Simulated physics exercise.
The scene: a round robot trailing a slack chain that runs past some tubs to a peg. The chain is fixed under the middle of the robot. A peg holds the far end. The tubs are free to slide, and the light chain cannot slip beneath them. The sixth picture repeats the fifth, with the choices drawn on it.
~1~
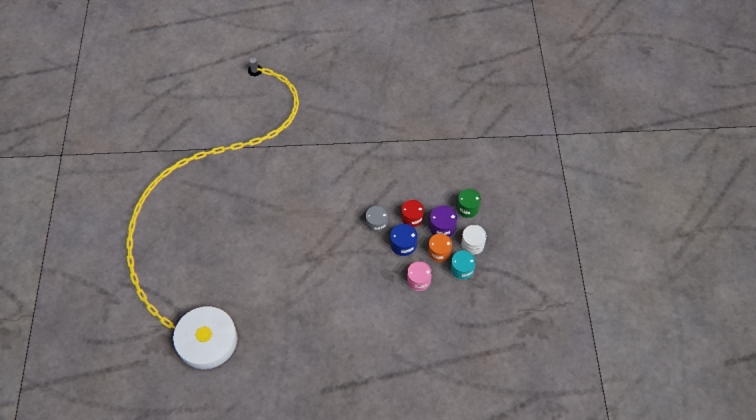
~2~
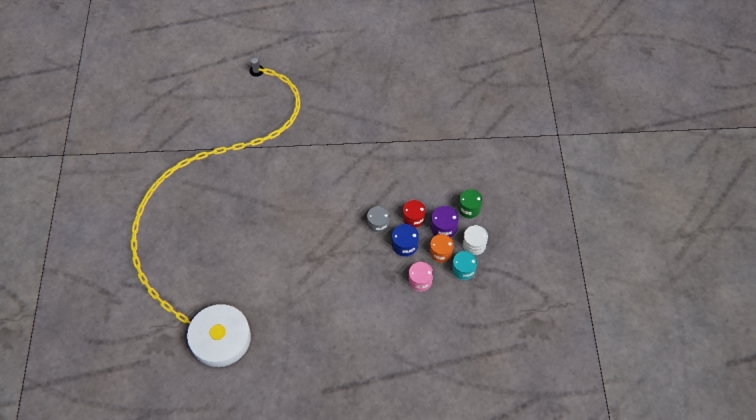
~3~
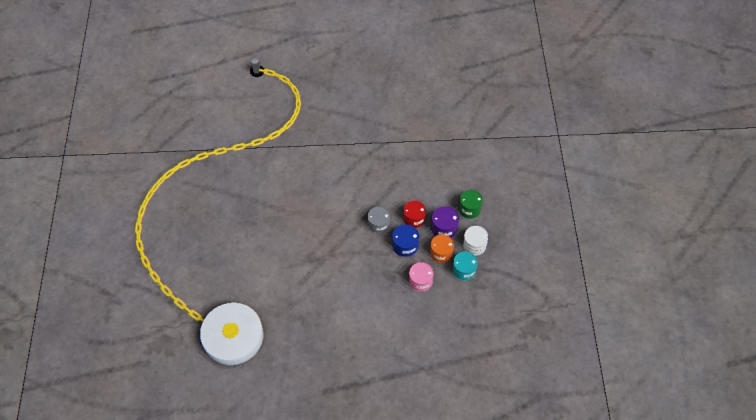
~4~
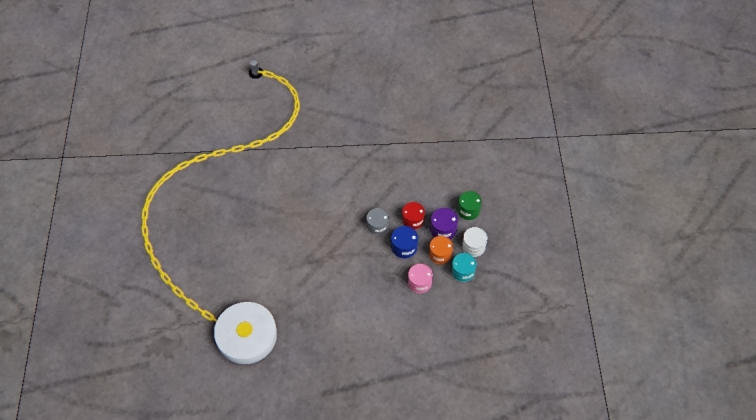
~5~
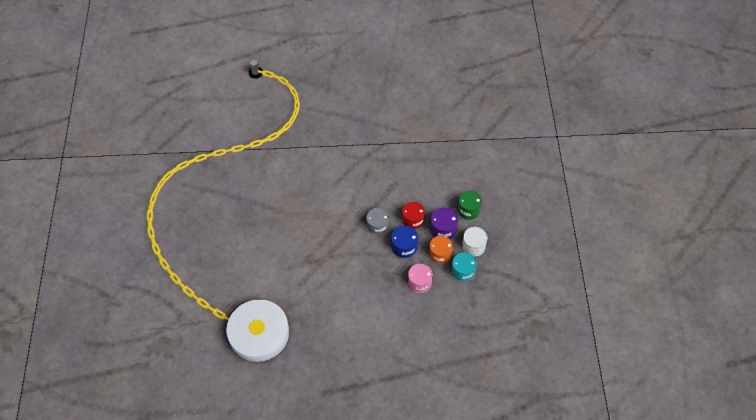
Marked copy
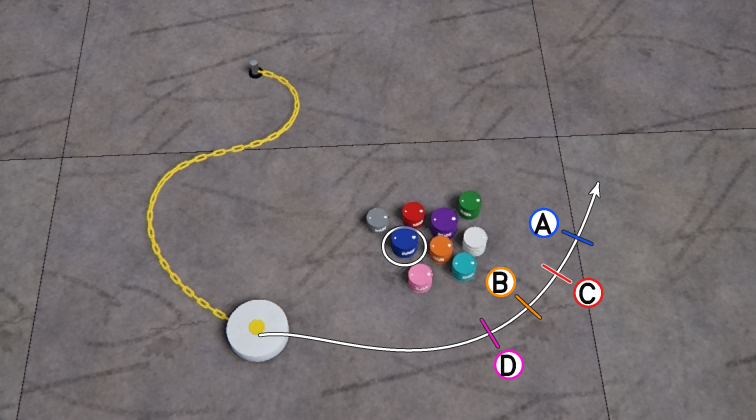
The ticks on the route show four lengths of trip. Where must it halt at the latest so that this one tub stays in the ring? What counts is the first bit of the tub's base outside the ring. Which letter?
A.
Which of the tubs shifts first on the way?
Pink.
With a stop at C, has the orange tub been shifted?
No.
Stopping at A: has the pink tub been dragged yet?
Yes.
On the marked copy, A at (577, 238); B at (528, 307); C at (557, 274); D at (490, 333); the ring at (404, 246); the route from (260, 335) via (485, 335) to (598, 183).
Taking A. A third of the way, robot (393, 346); blue tub (405, 242).
Two thirds of the way, robot (519, 312); blue tub (405, 242).
When it is over, robot (579, 233); orange tub (445, 246); blue tub (405, 242); turquoise tub (464, 263); pink tub (429, 261); the blue tub is still in its ring.
As for the rest, B is safe but short; C is safe but short; D is safe but short.
